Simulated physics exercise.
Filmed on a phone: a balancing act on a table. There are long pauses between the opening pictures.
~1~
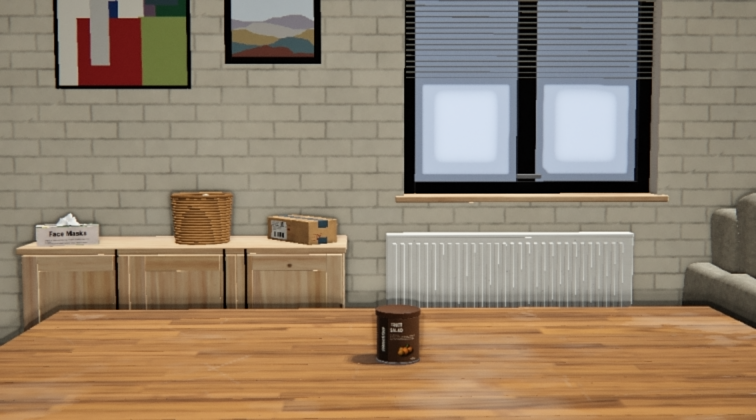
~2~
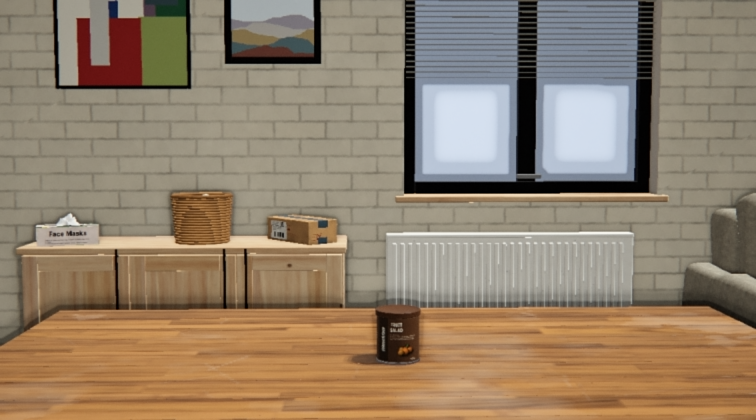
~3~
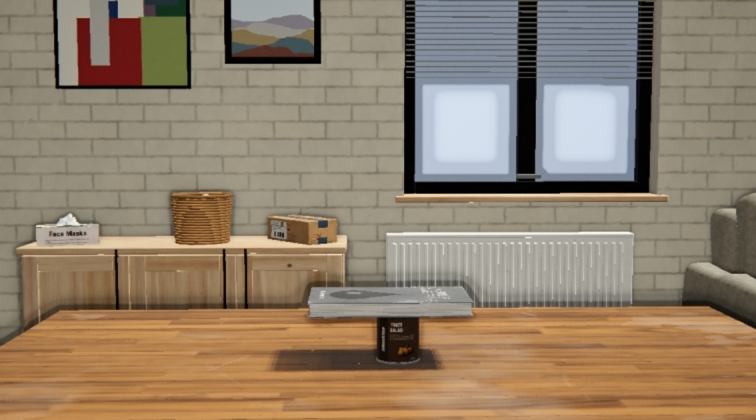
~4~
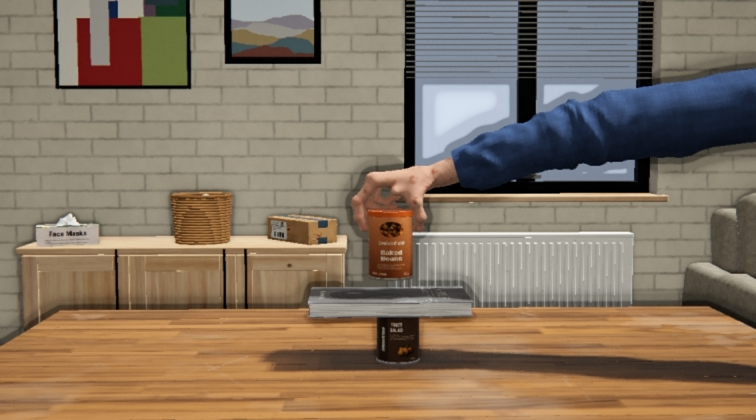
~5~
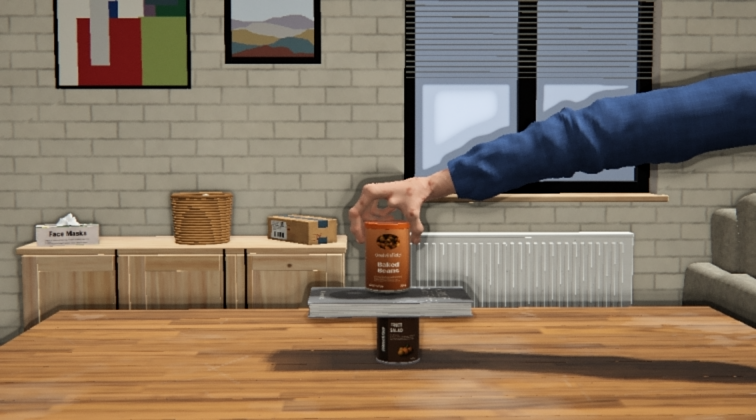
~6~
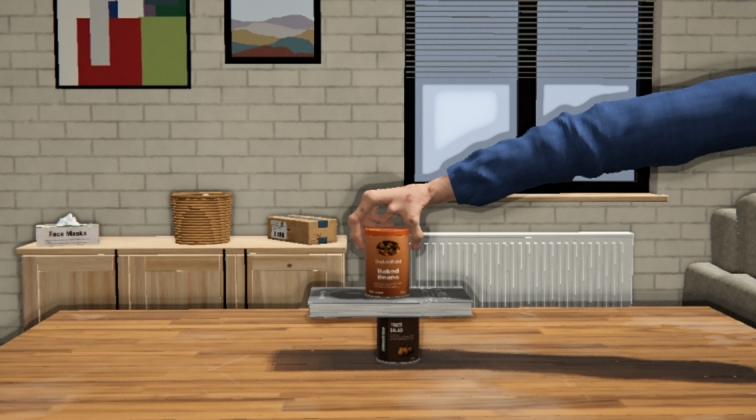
A small brown tin stands on a wooden table, seen level from the front in a room with a pale brick wall, a window and a white radiator. A low cabinet behind at left holds a basket and boxes, beneath framed art. A flat grey slab appears on top of the tin, then a blue-sleeved arm from the right lowers an orange tin onto it, the camera still.
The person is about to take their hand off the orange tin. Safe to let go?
Here the stack stays up.
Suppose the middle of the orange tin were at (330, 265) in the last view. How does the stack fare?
Then it comes apart.
Then, 0.80 s after the last picture, nothing has stirred.
Then, 1.70 s after the last picture, orange tin resting near (387, 262).
At rest, all 3 in place. Seen from the same camera at the end, orange tin near (387, 262). The stack keeps its balance.
